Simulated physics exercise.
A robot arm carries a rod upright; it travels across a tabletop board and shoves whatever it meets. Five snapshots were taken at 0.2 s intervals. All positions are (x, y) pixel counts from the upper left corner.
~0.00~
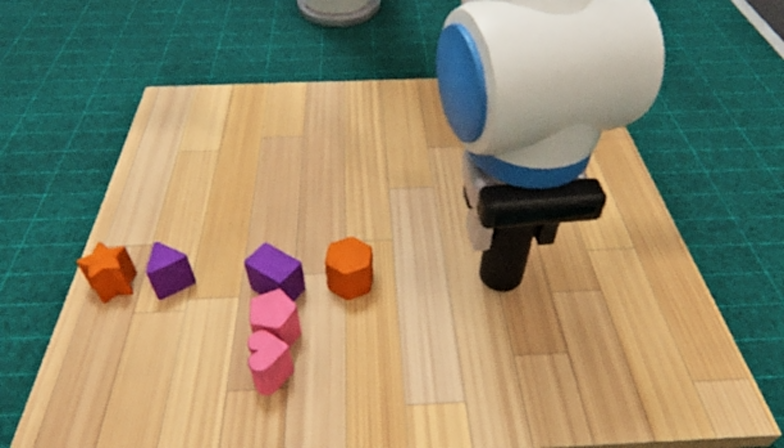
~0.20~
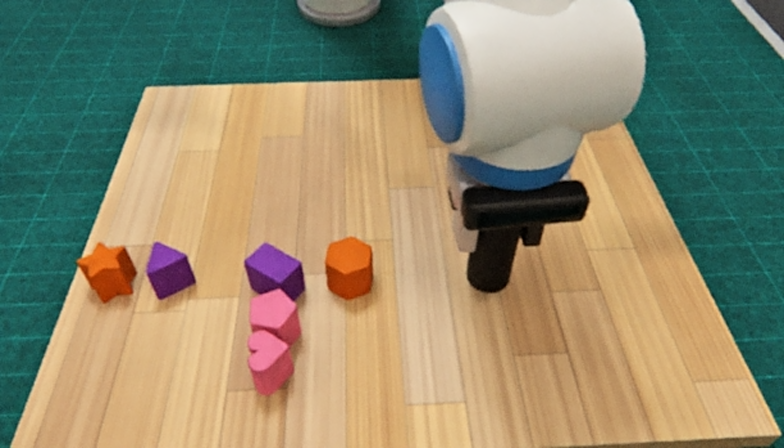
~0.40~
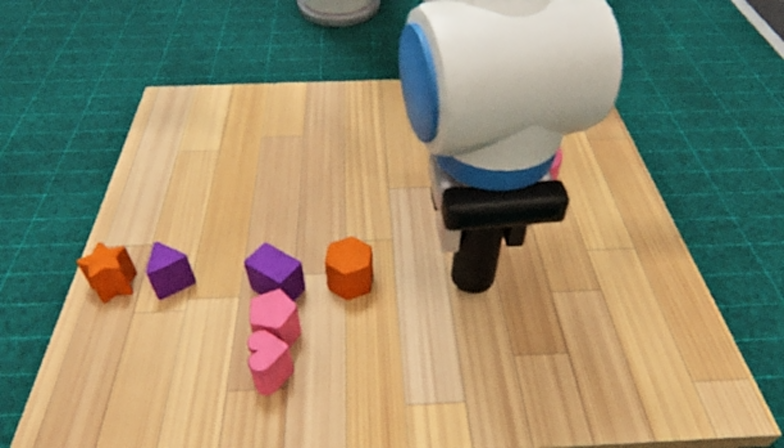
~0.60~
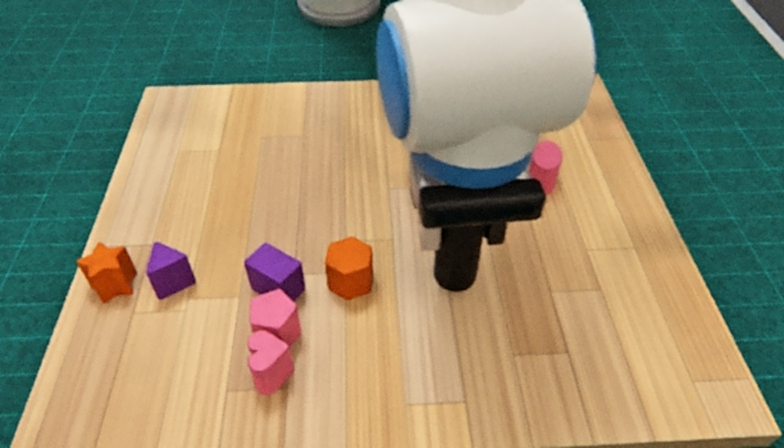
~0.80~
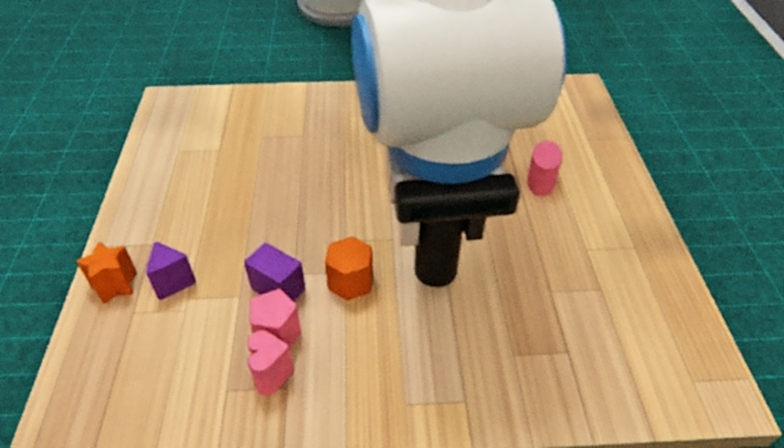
A white and blue robot arm holding a black rod upright stands over a pale wooden board on a green gridded surface, seen from above at an angle. An orange star, two purple blocks and an orange six-sided block line the left and middle, with two pink blocks below. The arm slides steadily left, uncovering a pink cylinder behind it, while the blocks and camera stay still.
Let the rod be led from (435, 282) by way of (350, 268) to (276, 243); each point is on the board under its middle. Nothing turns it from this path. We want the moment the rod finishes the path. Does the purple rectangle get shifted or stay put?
That block slides.
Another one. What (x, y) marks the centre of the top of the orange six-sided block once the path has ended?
Top centre: (297, 266).
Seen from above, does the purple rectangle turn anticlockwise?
That would be a no.
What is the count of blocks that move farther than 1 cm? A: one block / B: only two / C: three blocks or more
I choose B.
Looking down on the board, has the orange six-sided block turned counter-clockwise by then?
Final answer: Yes.
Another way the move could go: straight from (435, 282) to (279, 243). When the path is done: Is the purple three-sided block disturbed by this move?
It's unmoved.
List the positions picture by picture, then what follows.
Rod's lower end (501, 275); pink pentagonal block (271, 308); purple rectangle (272, 262); orange six-sided block (349, 254), in the first picture.
Rod (488, 276); blocks still, in the second picture.
Rod (472, 277); blocks still, in the third picture.
Rod (455, 275); blocks still, in the fourth picture.
Rod (436, 271); pink pentagonal block (271, 308); purple rectangle (272, 262); orange six-sided block (349, 254), in the fifth picture.
The first path, step by step. One third of the way, rod (378, 261); orange six-sided block (334, 256), turned 15° anticlockwise.
Two thirds of the way, rod (322, 251); purple rectangle (255, 269), turned 45° clockwise; orange six-sided block (297, 266), turned 70° anticlockwise.
At the end, rod (273, 232); pink pentagonal block still; purple rectangle (255, 269), turned 45° clockwise; orange six-sided block (297, 266), turned 70° anticlockwise.
